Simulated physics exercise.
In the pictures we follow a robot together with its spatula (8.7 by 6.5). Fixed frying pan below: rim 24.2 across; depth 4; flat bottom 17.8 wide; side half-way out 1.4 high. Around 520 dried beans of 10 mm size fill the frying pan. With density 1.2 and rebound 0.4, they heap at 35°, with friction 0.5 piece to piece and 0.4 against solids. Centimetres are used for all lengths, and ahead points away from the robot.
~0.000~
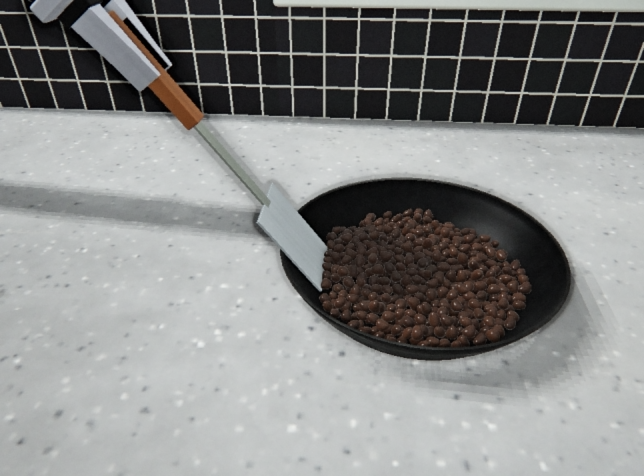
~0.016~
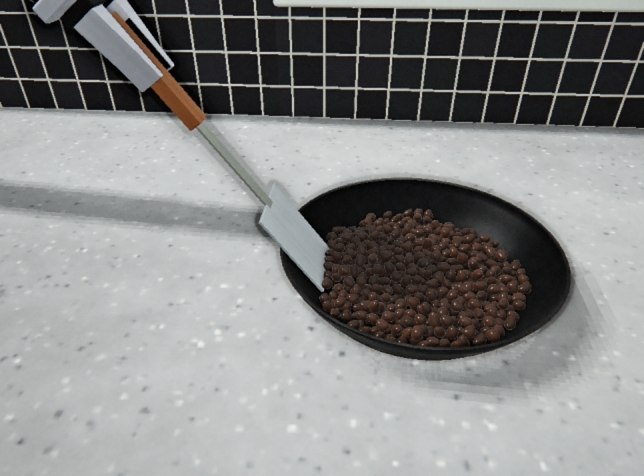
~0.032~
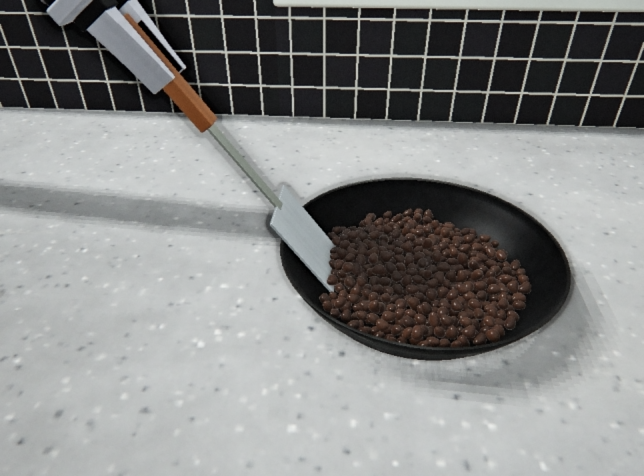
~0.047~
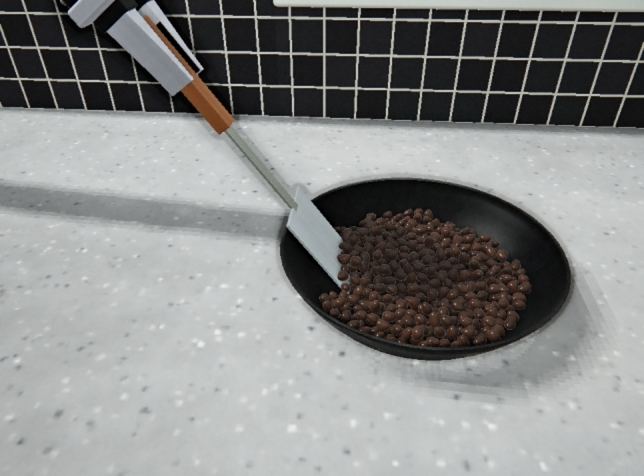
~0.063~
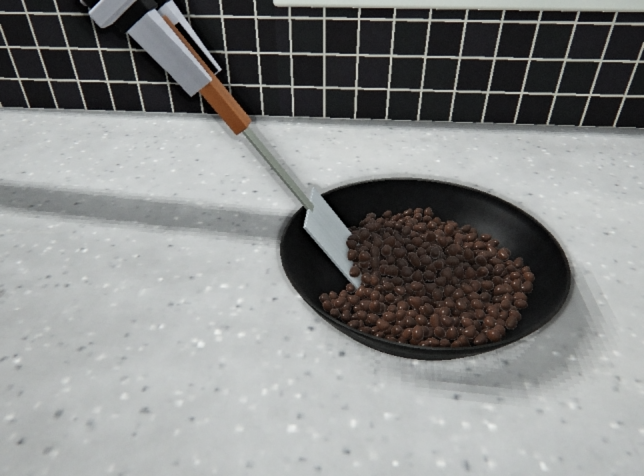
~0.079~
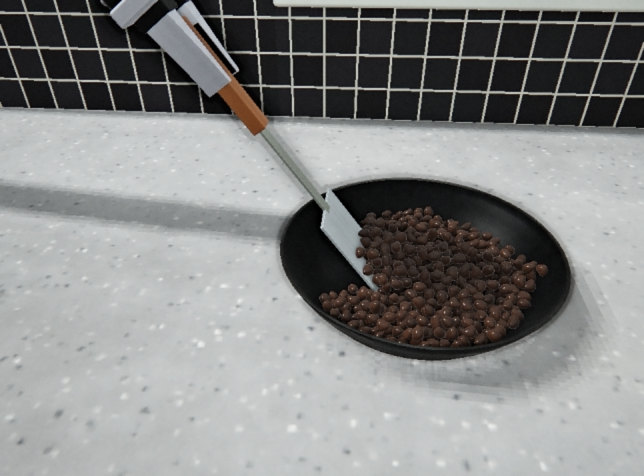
A robot's spatula with a brown and grey handle dipped into the left side of a black frying pan, then slid rightward, pushing the heaped dark brown beans a little to the right.
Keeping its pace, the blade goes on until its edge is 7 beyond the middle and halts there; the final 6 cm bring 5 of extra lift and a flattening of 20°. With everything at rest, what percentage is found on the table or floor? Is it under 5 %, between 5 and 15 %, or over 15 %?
It is between 5 and 15 %.
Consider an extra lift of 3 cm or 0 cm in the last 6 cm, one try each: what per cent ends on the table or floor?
Roughly 10 % and then 5 %.
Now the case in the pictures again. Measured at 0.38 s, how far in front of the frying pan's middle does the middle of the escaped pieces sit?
Around 22 centimetres ahead.
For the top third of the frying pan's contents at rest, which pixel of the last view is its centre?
You'll find it at about (502, 267).
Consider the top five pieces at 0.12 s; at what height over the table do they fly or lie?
About 5 cm.
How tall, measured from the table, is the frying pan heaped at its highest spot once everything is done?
About 4.5 cm above the table.
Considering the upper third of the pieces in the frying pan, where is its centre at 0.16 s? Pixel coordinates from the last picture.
(474, 259).
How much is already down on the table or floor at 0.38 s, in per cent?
10 per cent.
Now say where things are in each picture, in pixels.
The spatula top edge at (265, 201), sloping 54°; upper third of the load around (417, 264), from x 325 to 525, top at y 215; 519 in the frying pan, in the first frame.
The spatula top edge at (267, 202), sloping 54°; upper third of the load around (417, 264), from x 325 to 525, top at y 215, in the second frame.
The spatula top edge at (277, 204), sloping 54°; upper third of the load around (412, 264), from x 325 to 525, top at y 215, in the third frame.
The spatula top edge at (293, 205), sloping 54°; upper third of the load around (404, 260), from x 325 to 525, top at y 215, in the fourth frame.
The spatula top edge at (309, 206), sloping 54°; upper third of the load around (414, 258), from x 325 to 530, top at y 210, in the fifth frame.
The spatula top edge at (325, 207), sloping 54°; upper third of the load around (419, 256), from x 325 to 540, top at y 210; 519 in the frying pan, in the sixth frame.
After 0.12 s, sloping 54°, highest piece 5 above the table; 519 in the frying pan.
After 0.16 s, sloping 46°, highest piece 6 above the table; 517 in the frying pan, 2 on the blade or in flight.
After 0.38 s, sloping 34°, highest piece 4 above the table; 466 in the frying pan, 53 on the table or floor.
After 1.43 s, sloping 34°, highest piece 4 above the table; 466 in the frying pan, 53 on the table or floor.
In the end, 466 in the frying pan, 53 on the table or floor. That is 10 % on the table or floor.
